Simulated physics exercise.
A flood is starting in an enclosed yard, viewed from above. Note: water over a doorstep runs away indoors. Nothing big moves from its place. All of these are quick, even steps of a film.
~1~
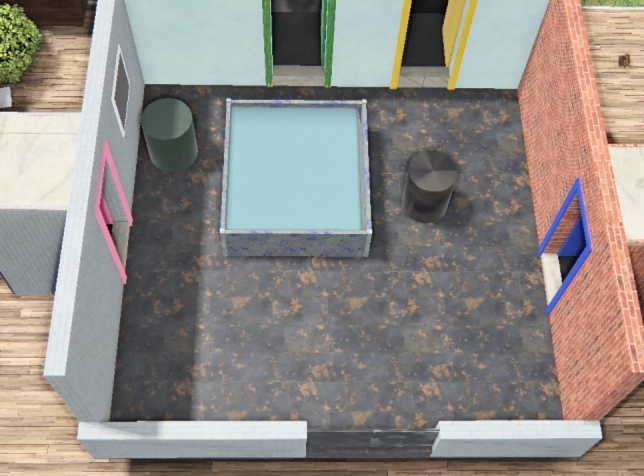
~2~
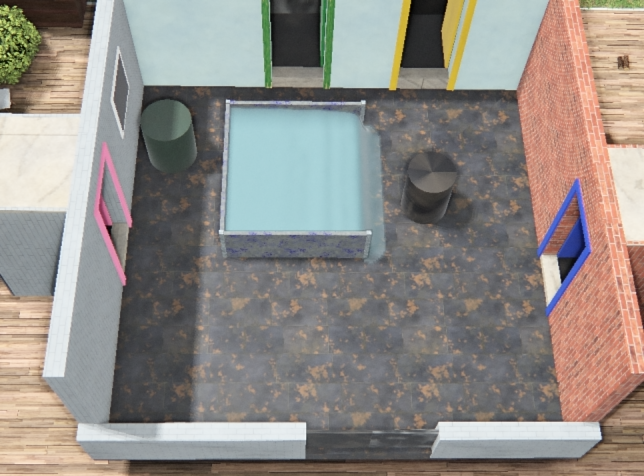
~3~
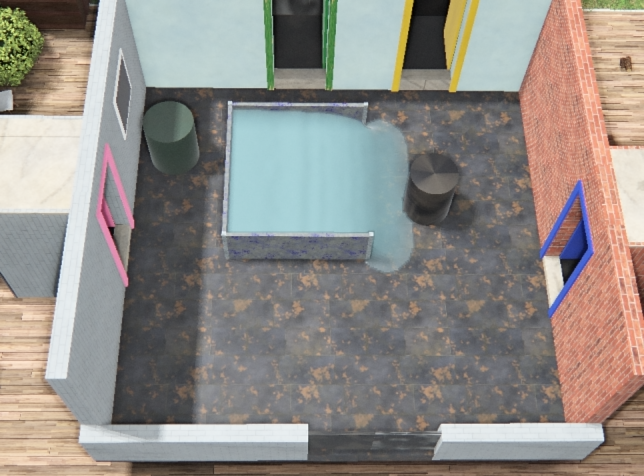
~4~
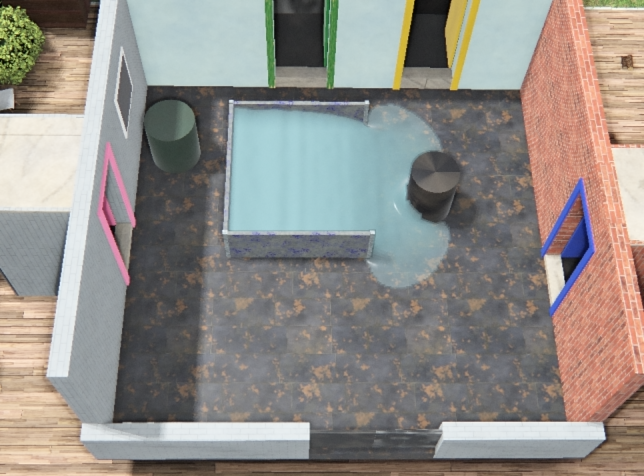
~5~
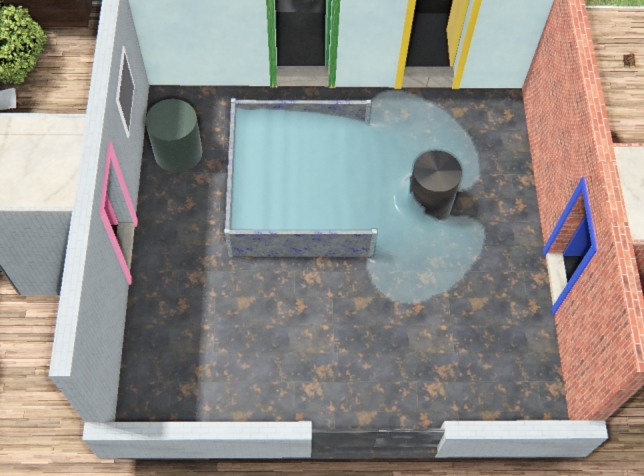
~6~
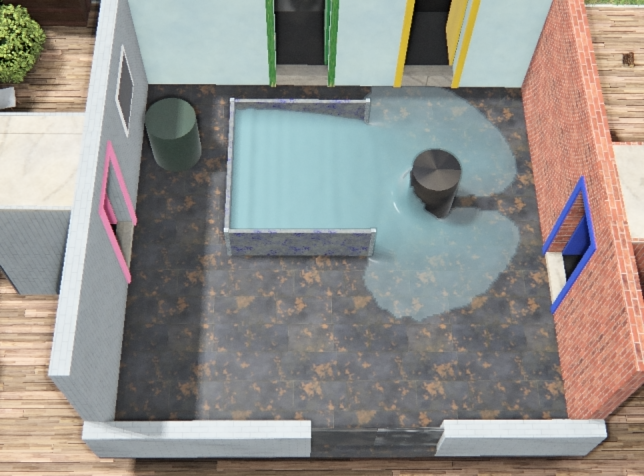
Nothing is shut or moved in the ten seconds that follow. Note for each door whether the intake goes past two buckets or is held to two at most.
The green door will let in an allowed amount. The yellow door will let in an allowed amount. The pink door will let in an allowed amount. The blue door will let in too much.
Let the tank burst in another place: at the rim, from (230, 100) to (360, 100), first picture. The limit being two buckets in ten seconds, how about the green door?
Here's my take: The green door tops the limit.
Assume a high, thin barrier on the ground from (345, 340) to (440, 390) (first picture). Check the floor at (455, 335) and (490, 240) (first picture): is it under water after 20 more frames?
Result, in order: Swamped / swamped.
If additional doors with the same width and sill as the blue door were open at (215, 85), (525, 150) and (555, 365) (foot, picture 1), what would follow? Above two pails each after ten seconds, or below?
Same order as asked - stays within the limit, exceeds the limit and exceeds the limit.
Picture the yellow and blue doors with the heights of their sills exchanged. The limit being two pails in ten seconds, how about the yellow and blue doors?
Yellow tops the mark, blue falls short.
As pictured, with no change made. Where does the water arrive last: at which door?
I'd go with the door marked pink.
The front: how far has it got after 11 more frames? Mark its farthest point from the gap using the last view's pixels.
Look around (567, 434).
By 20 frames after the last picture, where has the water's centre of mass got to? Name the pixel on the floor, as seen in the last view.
Roughly (431, 217) in the last picture.
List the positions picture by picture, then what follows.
The water tank at (296, 167) is whole and still, in the first frame.
The front is at (368, 259), out from the gap at (362, 184), in the second frame.
The front is at (389, 268), out from the gap at (364, 186), in the third frame.
The front is at (418, 277), out from the gap at (365, 185), in the fourth frame.
The front is at (444, 286), out from the gap at (367, 184), in the fifth frame.
Water pours out at (366, 183) and has run to (514, 241), in the sixth frame.
A moment on, water covers 35 % of the floor; the green door not reached, the yellow door wet at the sill, nothing in, the pink door not reached, the blue door under two buckets in.
Next, water covers 45 % of the floor; the green door not reached, the yellow door wet at the sill, nothing in, the pink door not reached, the blue door over two buckets in.
Then, water covers 50 % of the floor; the green door wet at the sill, nothing in, the yellow door under two buckets in, the pink door not reached, the blue door far over two buckets in.
Later, water covers 85 % of the floor; the green door wet at the sill, nothing in, the yellow door under two buckets in, the pink door not reached, the blue door far over two buckets in.
In the end, water covers 100 % of the floor; the green door wet at the sill, nothing in, the yellow door under two buckets in, the pink door wet at the sill, nothing in, the blue door far over two buckets in.
